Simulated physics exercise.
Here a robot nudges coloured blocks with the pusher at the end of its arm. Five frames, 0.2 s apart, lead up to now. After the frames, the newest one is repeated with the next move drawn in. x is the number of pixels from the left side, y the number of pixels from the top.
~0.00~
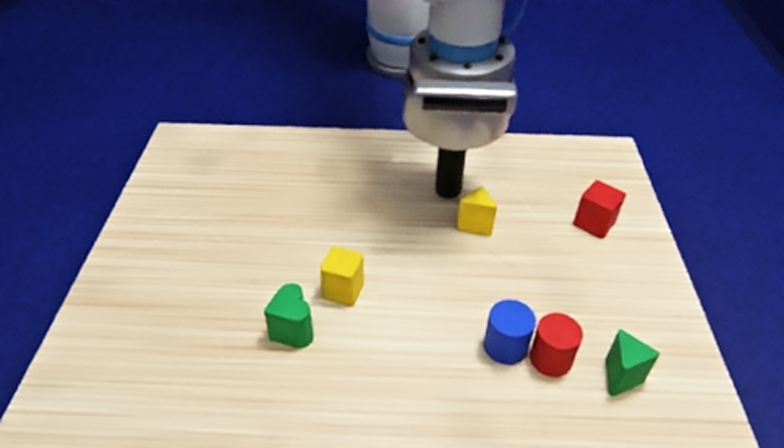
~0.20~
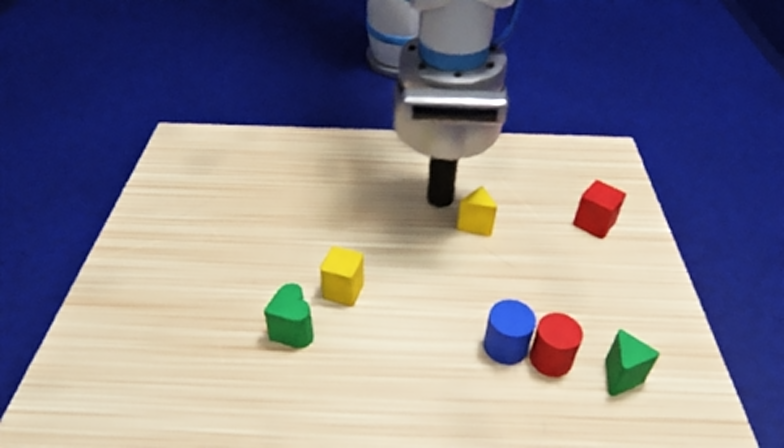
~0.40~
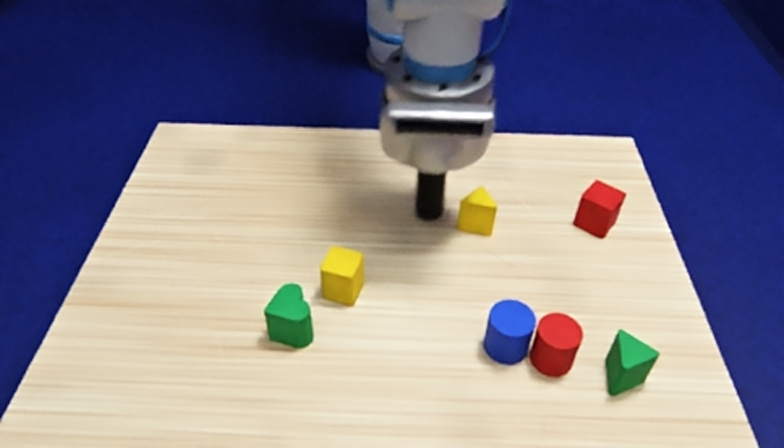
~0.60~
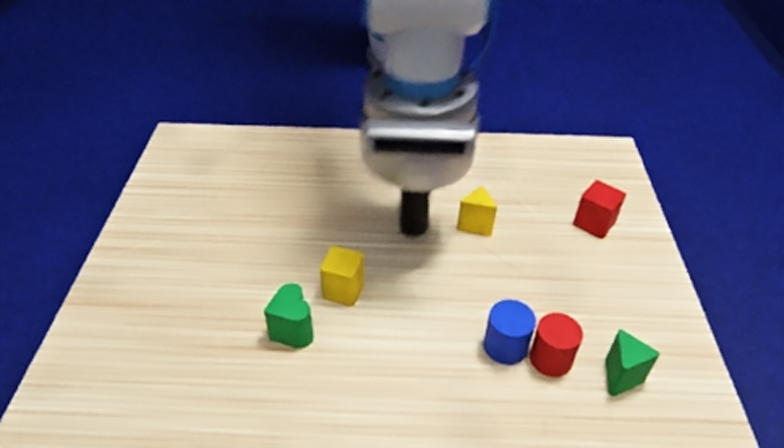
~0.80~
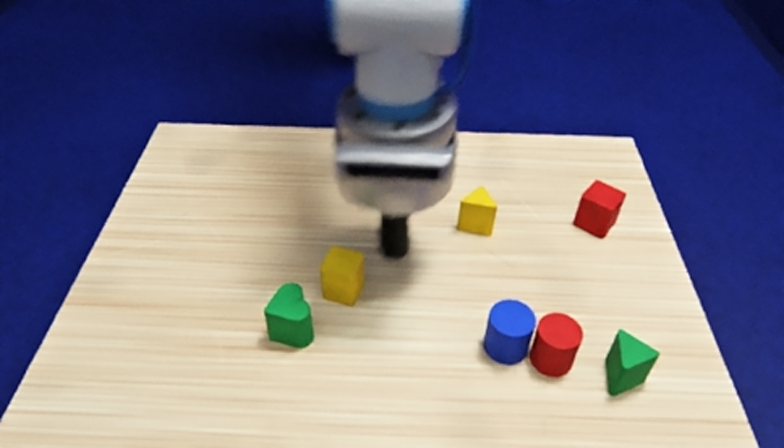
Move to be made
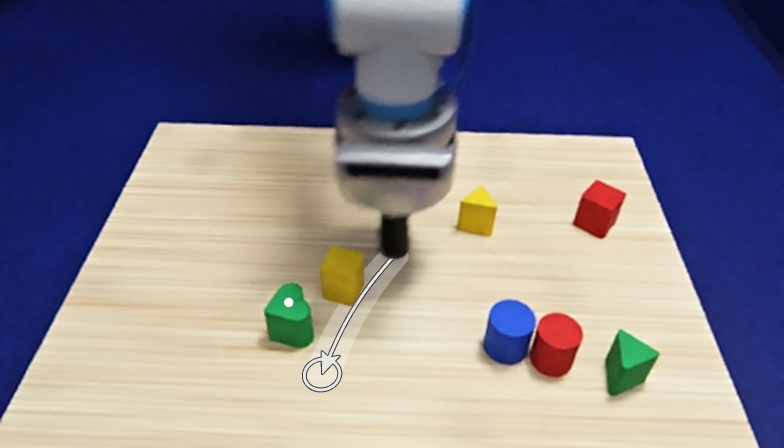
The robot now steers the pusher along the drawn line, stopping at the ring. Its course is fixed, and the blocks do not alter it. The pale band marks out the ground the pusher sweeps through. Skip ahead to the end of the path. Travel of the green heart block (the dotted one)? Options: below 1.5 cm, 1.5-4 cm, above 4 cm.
Result: Under 1.5 cm.
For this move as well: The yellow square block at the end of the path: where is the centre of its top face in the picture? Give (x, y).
I predict (314, 276).
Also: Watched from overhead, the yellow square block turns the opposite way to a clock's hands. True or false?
That is false.
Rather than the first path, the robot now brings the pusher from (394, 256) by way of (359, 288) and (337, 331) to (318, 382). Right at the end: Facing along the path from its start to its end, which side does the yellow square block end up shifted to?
Taking start-to-end as forward, the block's sideways shift goes to the right.
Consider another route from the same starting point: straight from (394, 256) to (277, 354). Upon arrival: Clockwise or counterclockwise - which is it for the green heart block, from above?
Looking down, it rotates anti-clockwise.
The drawn path runs from (394, 256) over (354, 308) to (322, 374); the dot is on the green heart block.
On the path given first. One third of the way, pusher (367, 282); yellow square block (328, 268), turned 25° clockwise.
Two thirds of the way, pusher (342, 321); green heart block (285, 303), turned 15° anticlockwise; yellow square block (314, 276), turned 85° clockwise.
At the end, pusher (321, 367); green heart block (285, 303), turned 15° anticlockwise; yellow square block (314, 276), turned 85° clockwise.
